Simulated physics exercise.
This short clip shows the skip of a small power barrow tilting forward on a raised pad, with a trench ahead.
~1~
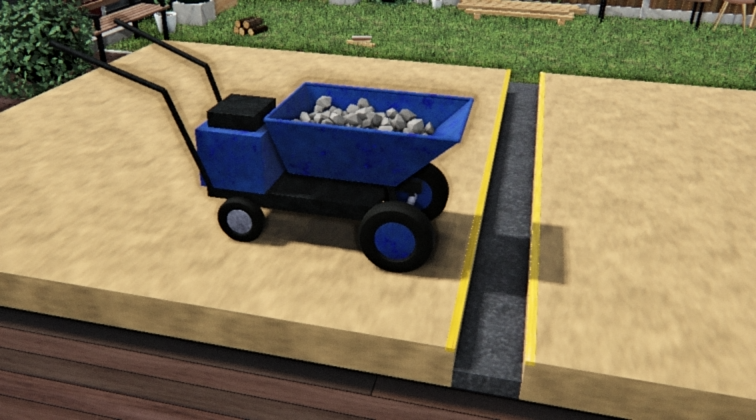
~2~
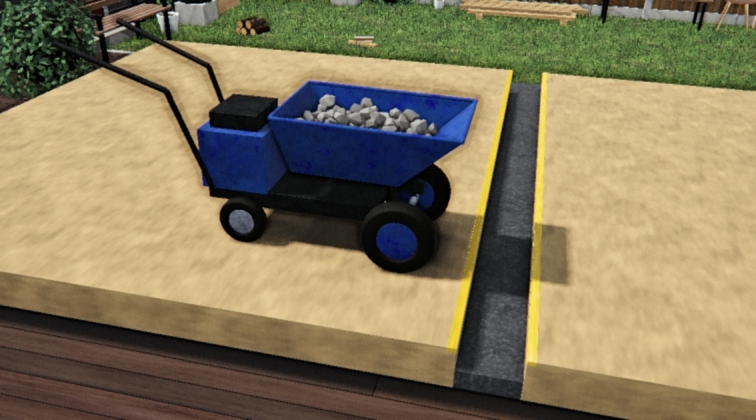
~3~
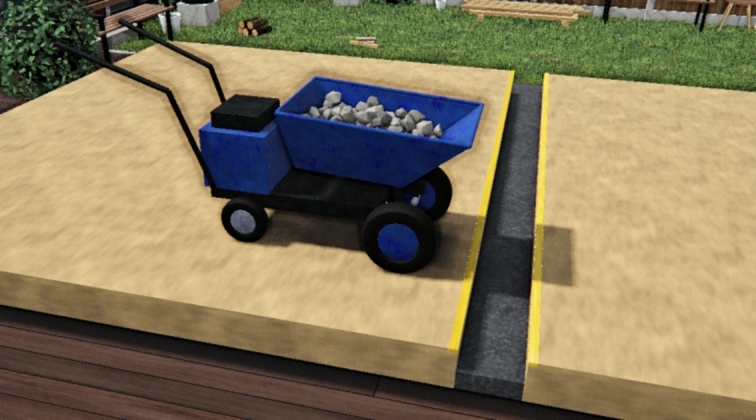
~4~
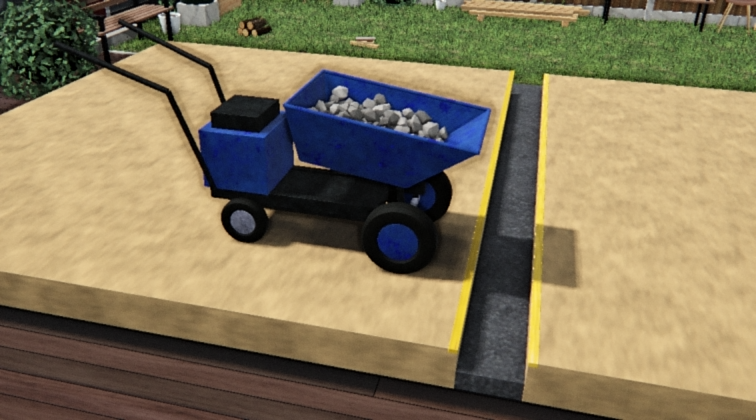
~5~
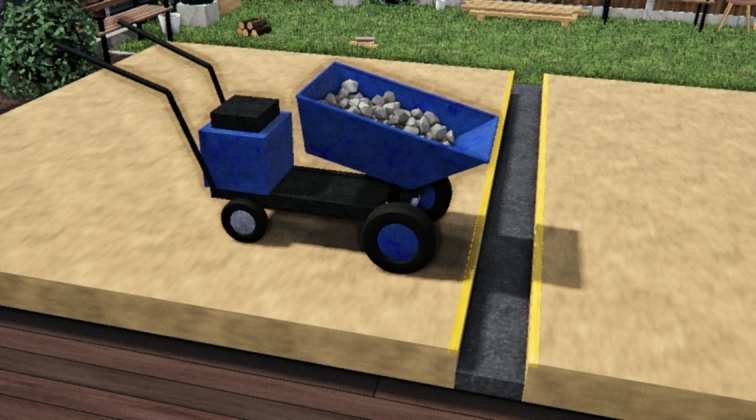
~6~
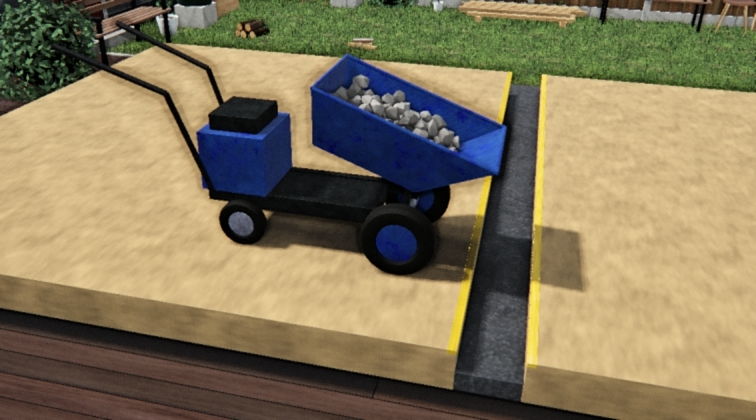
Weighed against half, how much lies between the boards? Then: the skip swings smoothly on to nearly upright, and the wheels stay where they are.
Result: Mostly out.
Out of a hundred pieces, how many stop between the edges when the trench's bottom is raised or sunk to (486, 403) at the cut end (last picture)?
That would give roughly 10 percent.
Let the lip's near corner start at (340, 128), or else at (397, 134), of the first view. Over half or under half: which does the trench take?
Stop 1: Short of half. Stop 2: Beyond half.
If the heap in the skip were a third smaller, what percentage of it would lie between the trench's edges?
Estimated share: Some 10 %.
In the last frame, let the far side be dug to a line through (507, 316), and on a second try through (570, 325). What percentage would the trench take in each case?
Well, it'd be something like 0 per cent the first time and 70 per cent the second.
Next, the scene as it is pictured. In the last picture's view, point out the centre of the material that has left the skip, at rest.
About (564, 264).
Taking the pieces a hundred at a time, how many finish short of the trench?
Roughly 0 per cent of the load.
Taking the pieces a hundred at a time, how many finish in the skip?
Some 25 in a hundred.
Soon, skip tipped steeply; all in the skip.
A while on, skip tipped steeply; most in the skip; a stray few in or heaped over the trench; about a quarter beyond it; a stray few falling.
Towards the end, skip tipped right over; about a quarter in the skip; a small part in or heaped over the trench; about two thirds beyond it.
Finally, skip tipped right over; about a quarter in the skip; a small part in or heaped over the trench; about two thirds beyond it.
